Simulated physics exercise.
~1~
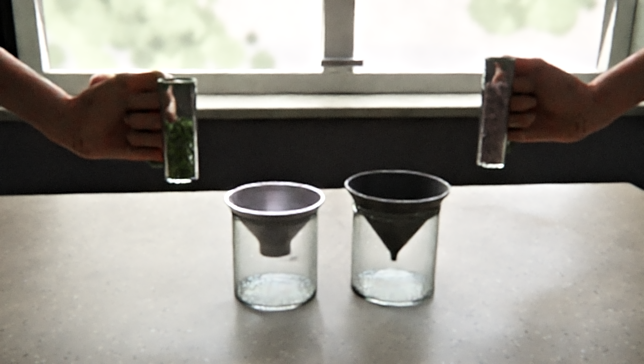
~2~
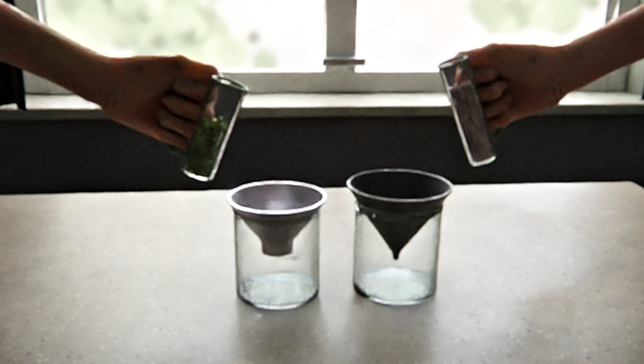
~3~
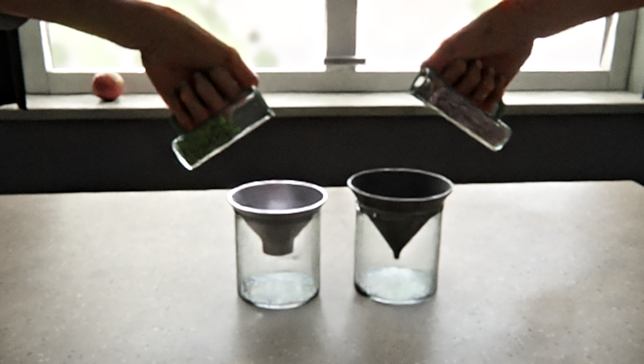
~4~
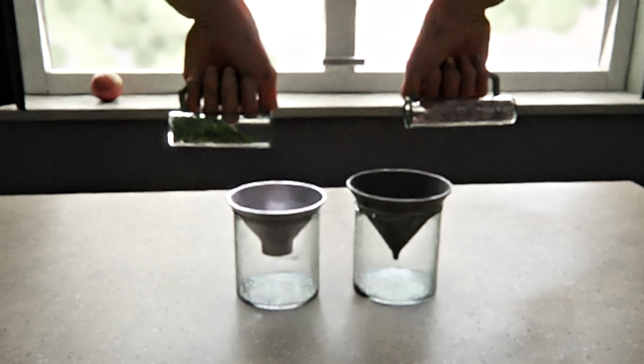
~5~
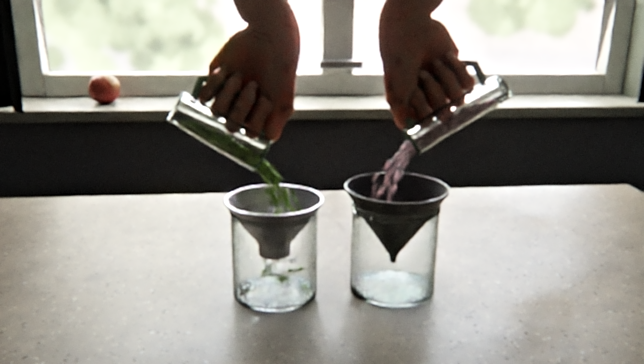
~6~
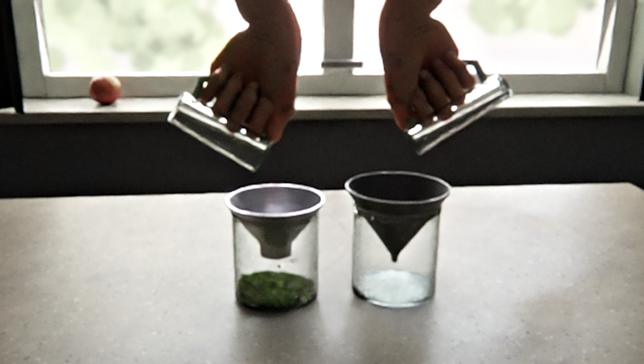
Two hands tipped small glass cups over funnels set in a pair of jars on a counter, and the green bits on the left ran down into their jar, while the purplish ones on the right stayed stuck in the dark funnel.
